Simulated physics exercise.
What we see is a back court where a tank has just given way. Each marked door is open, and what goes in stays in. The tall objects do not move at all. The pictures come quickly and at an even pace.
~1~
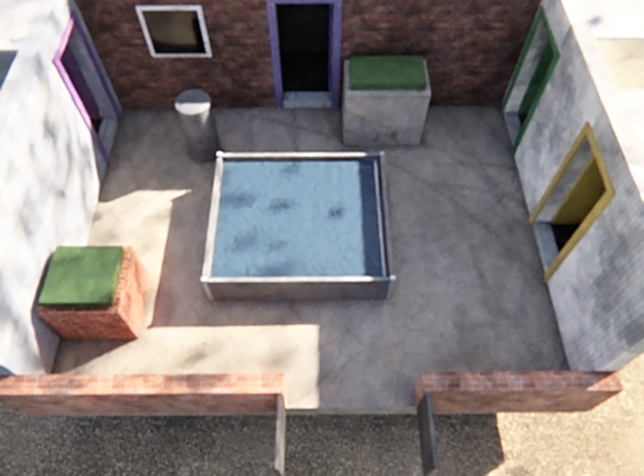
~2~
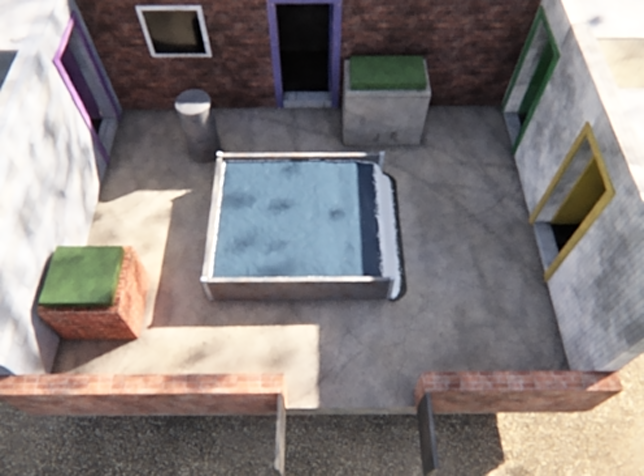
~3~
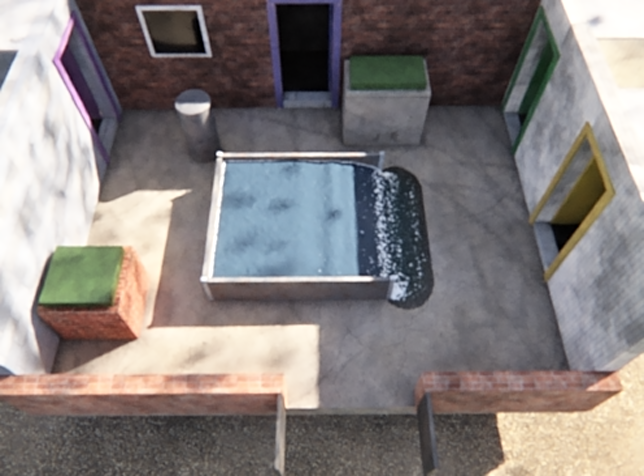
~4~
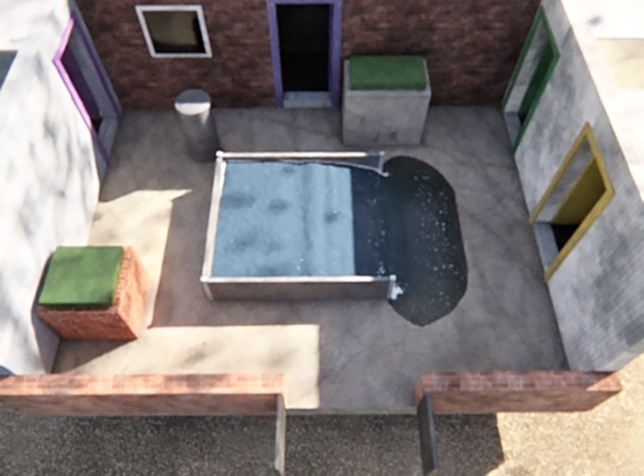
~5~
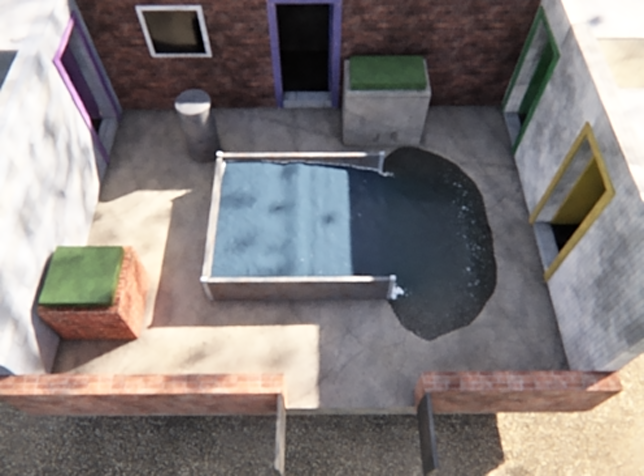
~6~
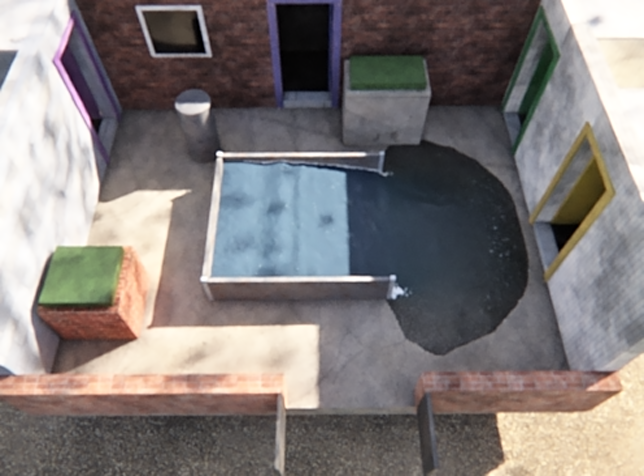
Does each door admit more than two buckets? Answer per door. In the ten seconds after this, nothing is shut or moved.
The yellow door: It does; the purple door: It does not; the green door: It does; the blue door: It does not.
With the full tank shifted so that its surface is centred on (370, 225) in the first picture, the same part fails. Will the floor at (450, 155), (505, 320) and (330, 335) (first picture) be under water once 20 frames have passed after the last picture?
Log: Flood; flood; flood.
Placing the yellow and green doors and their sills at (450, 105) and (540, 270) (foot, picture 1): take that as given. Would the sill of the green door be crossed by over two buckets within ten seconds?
In this case the green door gets beyond it.
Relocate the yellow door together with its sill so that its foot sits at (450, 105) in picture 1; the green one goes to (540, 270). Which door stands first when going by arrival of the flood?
The green door comes first.
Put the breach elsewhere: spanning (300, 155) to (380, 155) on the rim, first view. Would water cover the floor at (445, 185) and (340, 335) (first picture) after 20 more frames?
Soaked and Still dry.
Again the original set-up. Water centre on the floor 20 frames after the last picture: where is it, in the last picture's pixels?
The centre of mass sits at about (418, 234).
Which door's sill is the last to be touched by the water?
Result: The one in purple.
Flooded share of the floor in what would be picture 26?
The answer is around 40 per cent.
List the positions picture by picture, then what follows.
Still water in the open tank at (300, 215), in the first frame.
The front is at a hidden place, out from the gap at (382, 228), in the second frame.
The front is at (399, 172), out from the gap at (382, 229), in the third frame.
Water pours out at (382, 229) and has run to (415, 163), in the fourth frame.
The front is at (459, 174), out from the gap at (382, 229), in the fifth frame.
The front is at (501, 190), out from the gap at (382, 229), in the sixth frame.
A moment on, water covers 30 % of the floor; the yellow door over two buckets in, the purple door not reached, the green door wet at the sill, nothing in, the blue door not reached.
Next, water covers 35 % of the floor; the yellow door far over two buckets in, the purple door not reached, the green door under two buckets in, the blue door not reached.
Then, water covers 40 % of the floor; the yellow door far over two buckets in, the purple door not reached, the green door over two buckets in, the blue door not reached.
Later, water covers 75 % of the floor; the yellow door far over two buckets in, the purple door wet at the sill, nothing in, the green door far over two buckets in, the blue door wet at the sill, nothing in.
In the end, water covers 95 % of the floor; the yellow door far over two buckets in, the purple door wet at the sill, nothing in, the green door far over two buckets in, the blue door wet at the sill, nothing in.
